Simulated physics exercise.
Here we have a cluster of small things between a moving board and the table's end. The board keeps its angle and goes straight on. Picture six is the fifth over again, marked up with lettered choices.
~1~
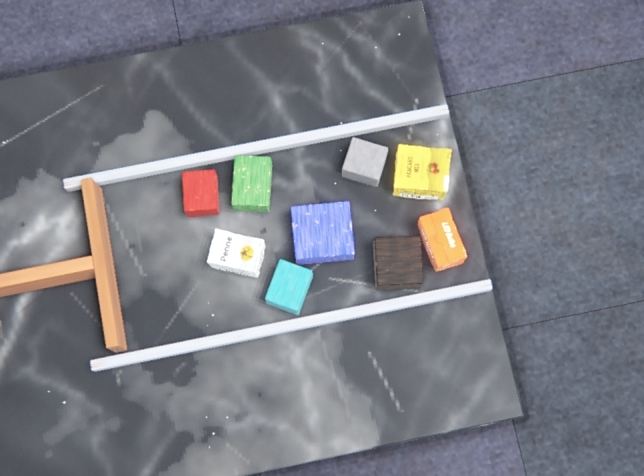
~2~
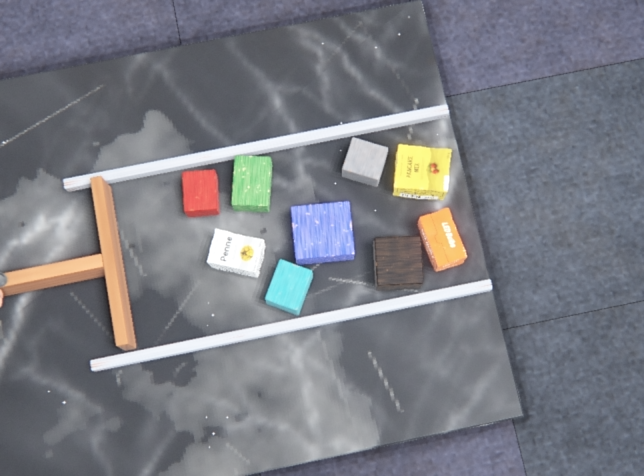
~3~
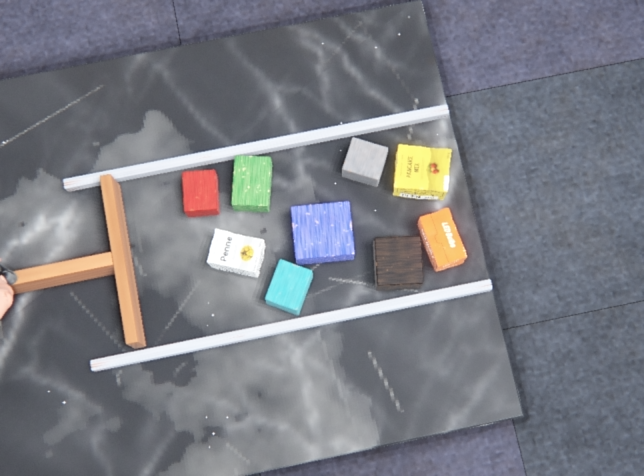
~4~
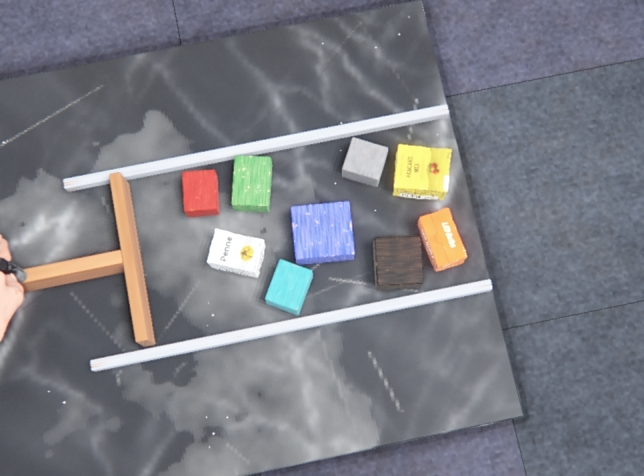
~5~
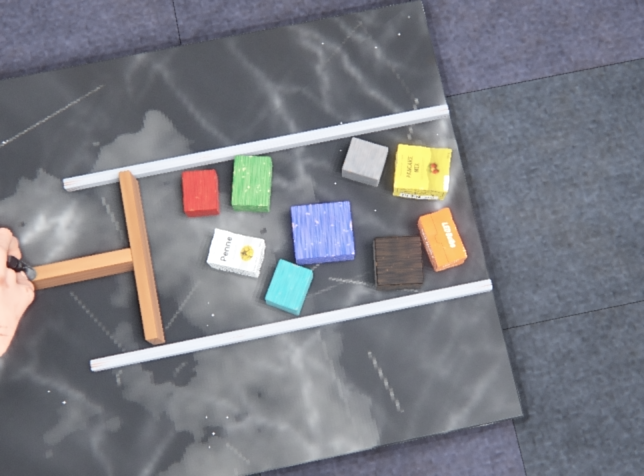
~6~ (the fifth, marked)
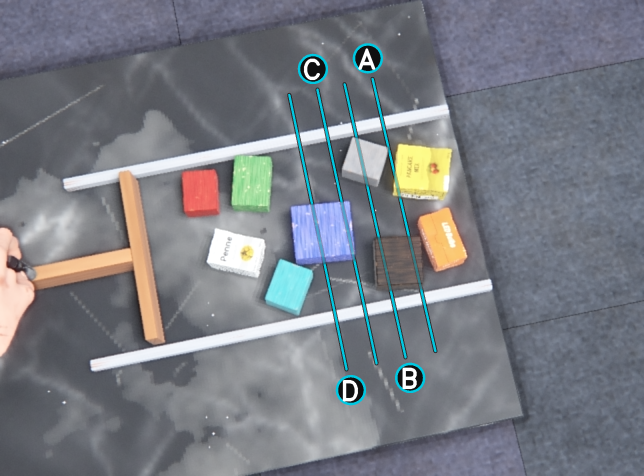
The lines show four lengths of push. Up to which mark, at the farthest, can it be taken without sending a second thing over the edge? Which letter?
C.
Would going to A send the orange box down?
Yes.
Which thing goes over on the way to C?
The yellow packet.
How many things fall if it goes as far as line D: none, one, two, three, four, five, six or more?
The count is none.
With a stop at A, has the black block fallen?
By then, no.
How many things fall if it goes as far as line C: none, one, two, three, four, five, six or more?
By then, one.
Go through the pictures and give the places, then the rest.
Grey block (365, 162); turquoise block (289, 288); yellow packet (422, 172), in the first picture.
Board (108, 259); orange box (442, 240), in the second picture.
Board (118, 257); white packet (237, 253), in the third picture.
Board (128, 255); blue block (323, 233), in the fourth picture.
Board (137, 253); grey block (365, 162); turquoise block (289, 288); yellow packet (422, 172), in the fifth picture.
On the copy, A at (403, 211); B at (374, 216); C at (346, 222); D at (317, 228).
On C. First, board (211, 239); green block (260, 182); red block (227, 191).
Then, board (285, 224); orange box (453, 240); black block (411, 260).
Finally, board (341, 213); yellow packet over the edge; orange box (472, 240); one fallen.
By contrast, A drops four; B drops two; D is within the limit but short.
